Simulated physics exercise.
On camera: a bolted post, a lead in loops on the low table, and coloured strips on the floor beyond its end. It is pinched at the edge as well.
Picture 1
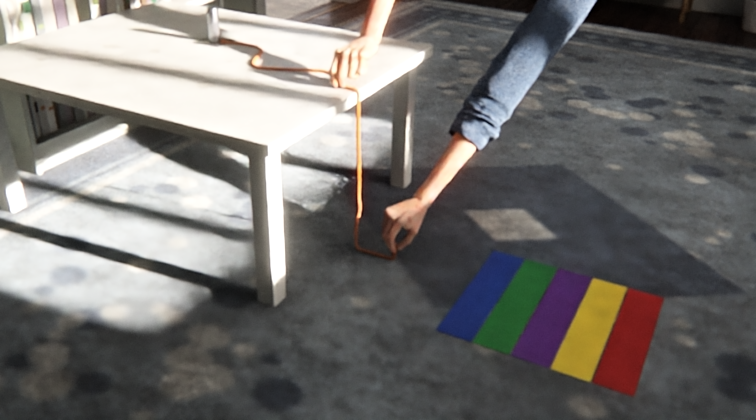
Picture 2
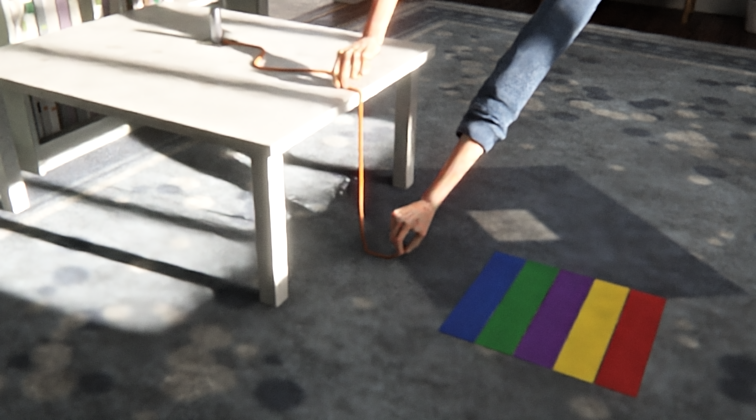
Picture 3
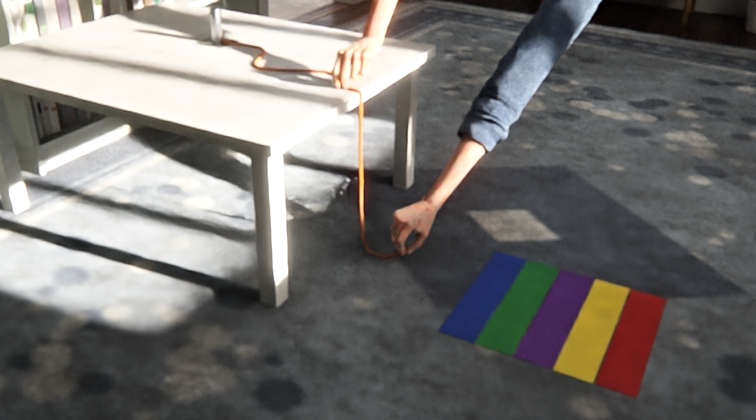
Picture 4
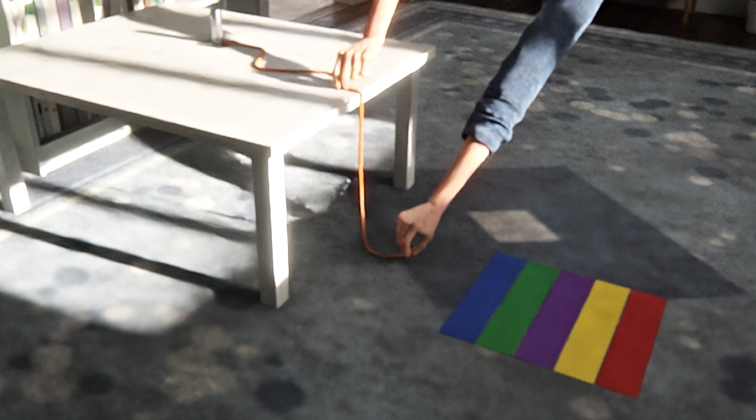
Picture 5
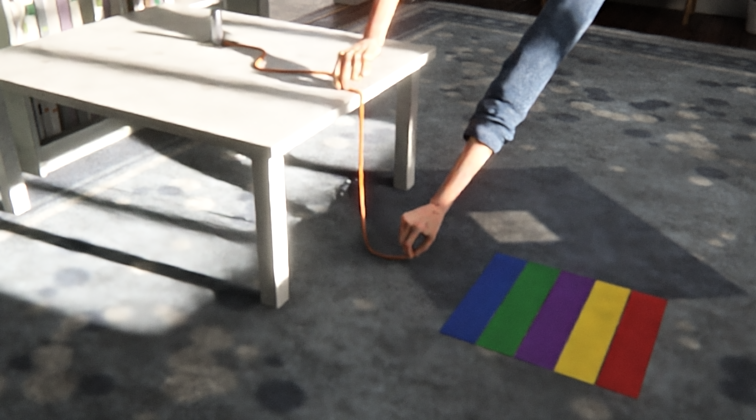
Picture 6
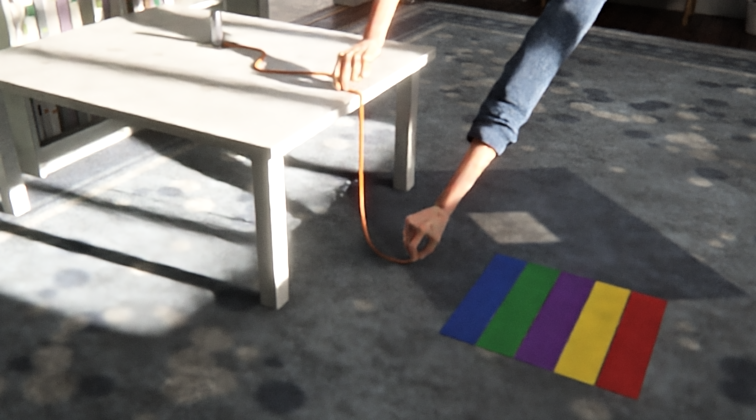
An orange cord hanging over the edge of a low white table shifts slightly right at its lower end, drawn along the floor by one hand toward coloured strips, while another hand keeps it pinched at the table's edge.
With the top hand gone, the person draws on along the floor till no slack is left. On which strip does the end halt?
It halts on the purple strip.
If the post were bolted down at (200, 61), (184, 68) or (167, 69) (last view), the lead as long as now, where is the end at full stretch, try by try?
In that order: (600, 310), (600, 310) and (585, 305).
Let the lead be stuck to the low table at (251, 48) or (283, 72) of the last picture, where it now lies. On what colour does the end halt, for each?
Try by try: Purple; green.
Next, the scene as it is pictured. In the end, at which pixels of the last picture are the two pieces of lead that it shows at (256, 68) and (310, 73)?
Near (291, 67) and (335, 81).
A little later, end near (488, 278); over blue.
Next, end near (536, 292); over green.
When it is tight, end near (566, 301); over purple. Over purple.
